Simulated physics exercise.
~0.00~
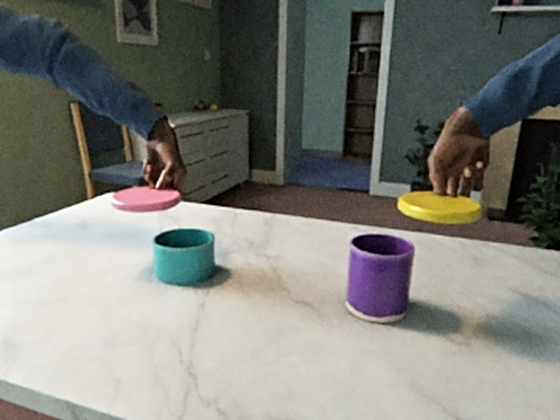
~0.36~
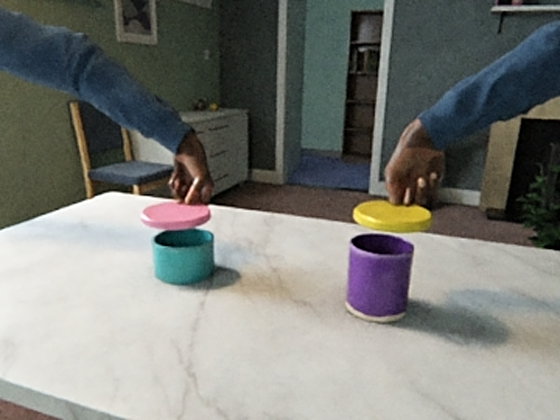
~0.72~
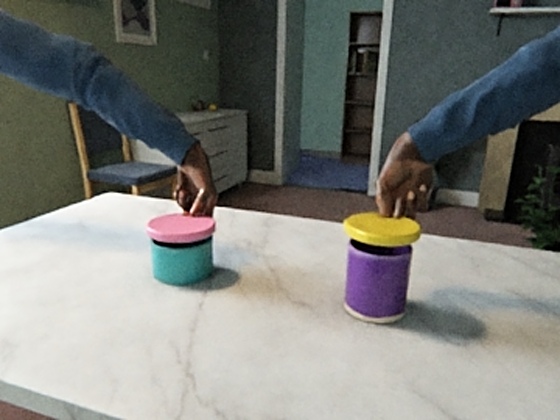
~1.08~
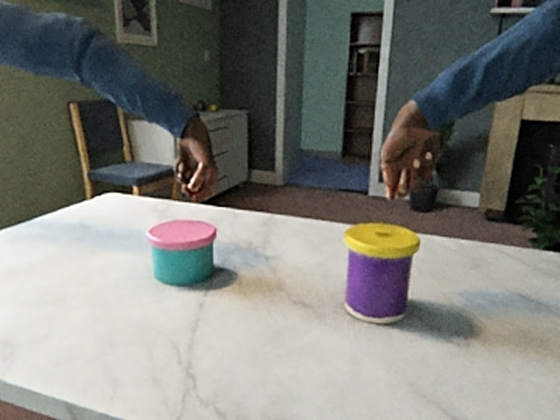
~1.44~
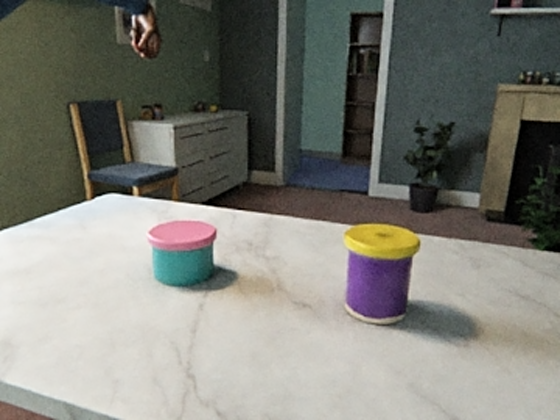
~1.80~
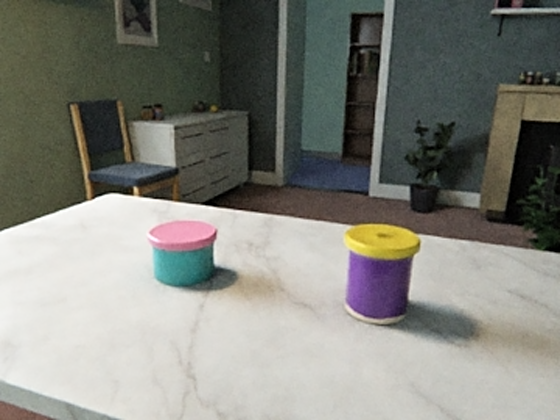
In a dim room with a chair, a white cabinet and an open doorway behind, a short teal pot and a taller purple pot stand on a pale marble table. Two blue-sleeved arms reach in from either side, holding a pink disc at the left and a yellow disc at the right. The hands bring the discs inward over the open pots, then lower them onto the rims. The fingers let go and the arms draw back out of view. Both discs stay resting on top of the pots like lids.
